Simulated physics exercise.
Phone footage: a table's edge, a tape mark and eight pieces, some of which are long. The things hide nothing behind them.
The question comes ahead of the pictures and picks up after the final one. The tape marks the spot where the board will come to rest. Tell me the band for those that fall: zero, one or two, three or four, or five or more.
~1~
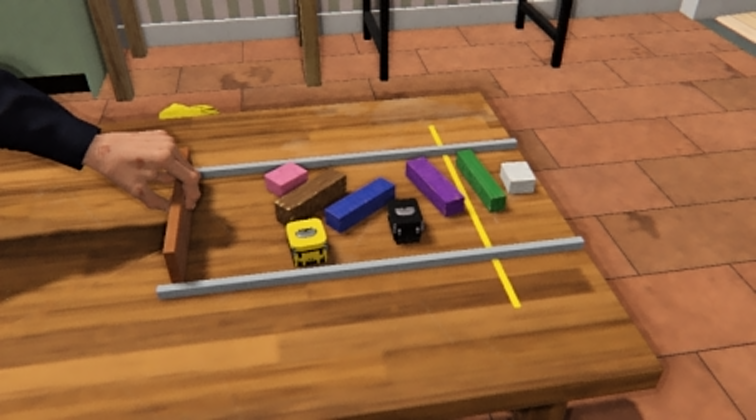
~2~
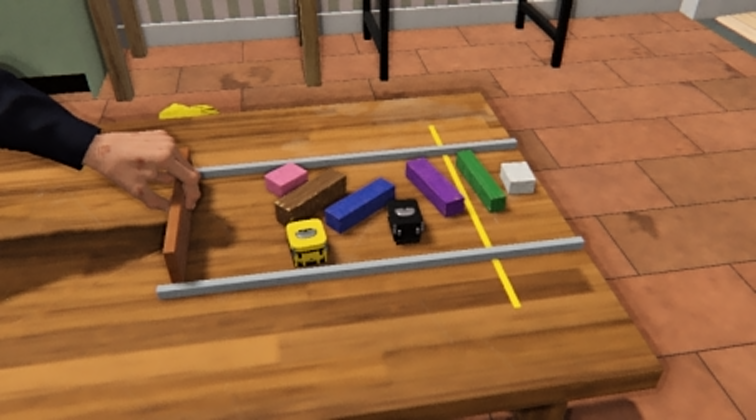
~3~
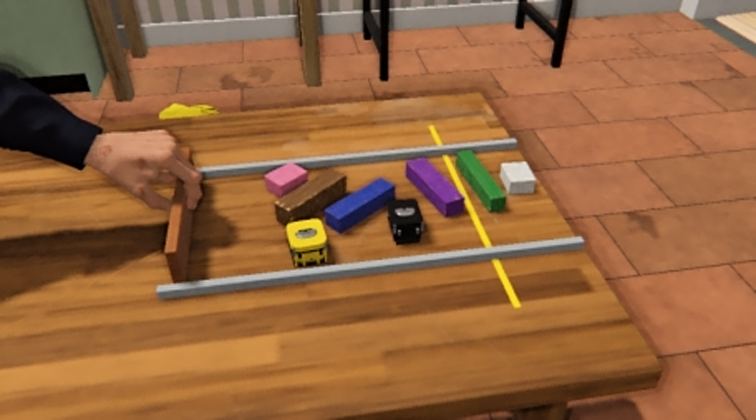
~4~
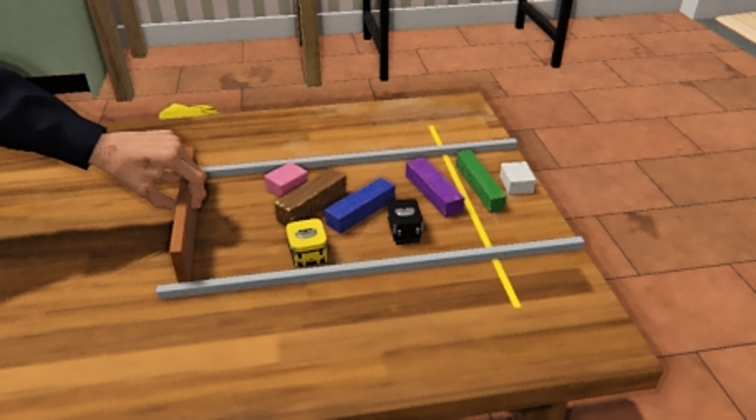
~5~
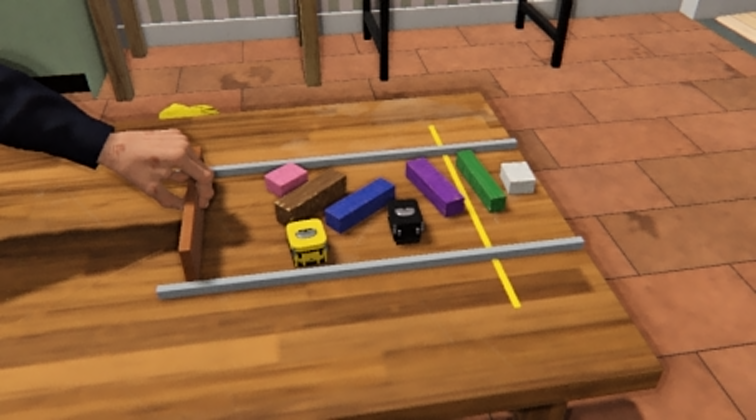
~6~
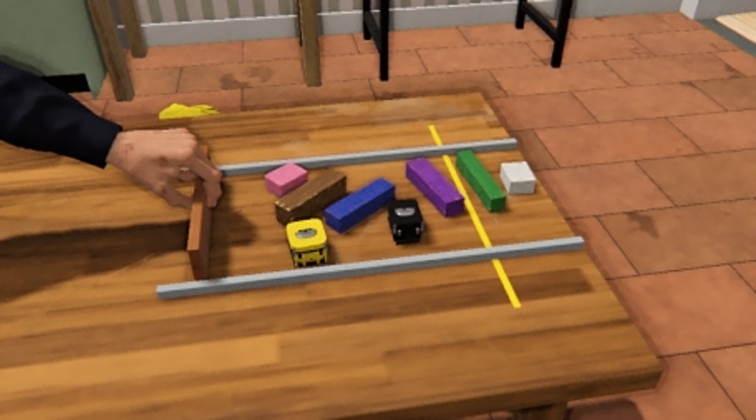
The number gone is small: One or two.
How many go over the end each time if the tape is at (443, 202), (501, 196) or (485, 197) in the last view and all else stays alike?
Floor tally per try: 1 / 3 / 3.
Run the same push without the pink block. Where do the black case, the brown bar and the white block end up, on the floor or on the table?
Well, the black case is left in place, the brown bar is left in place and the white block topples off.
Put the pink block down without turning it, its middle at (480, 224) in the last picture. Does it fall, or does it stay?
Result: It does not come off.
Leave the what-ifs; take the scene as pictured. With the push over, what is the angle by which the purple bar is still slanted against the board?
I'd estimate about 5 degrees.
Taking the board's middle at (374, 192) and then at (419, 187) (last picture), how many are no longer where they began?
Counts: 6 / 8.
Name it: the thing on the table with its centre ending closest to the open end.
The purple bar finishes closest.
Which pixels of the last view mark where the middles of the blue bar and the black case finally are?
Near (501, 196) and (528, 217).
Soon after, none off yet; white block at rest near (517, 178); green bar at rest near (480, 180); purple bar at rest near (434, 186).
At rest, the number that fall off is one or two; fallen, green bar and white block.
